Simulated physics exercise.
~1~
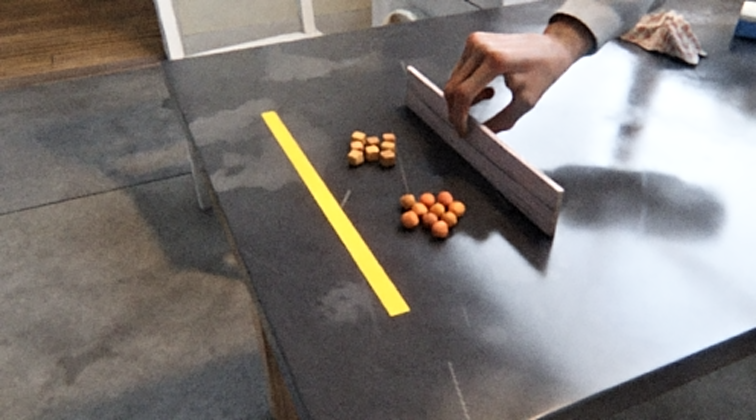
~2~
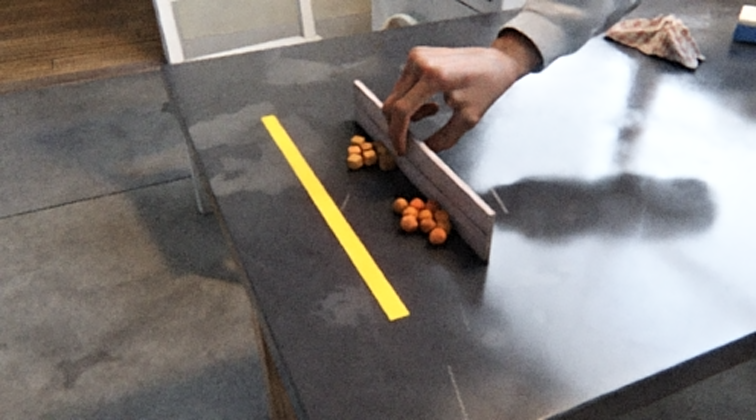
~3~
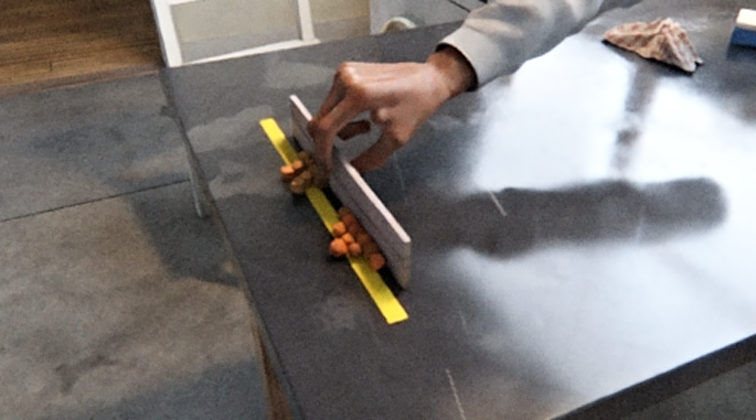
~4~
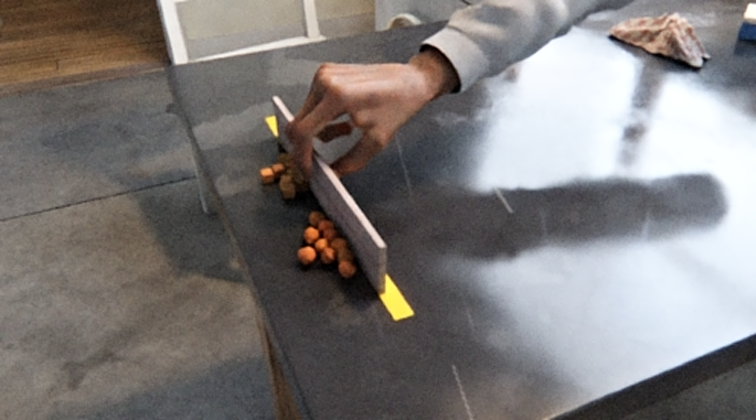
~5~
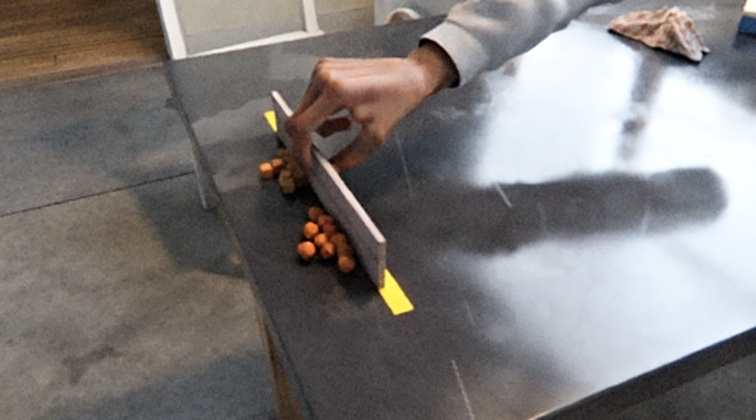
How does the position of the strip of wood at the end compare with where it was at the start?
At the start the strip of wood stands well to the right of the yellow tape, with the two groups of pieces between them. At the end it is farther left, standing on the tape.
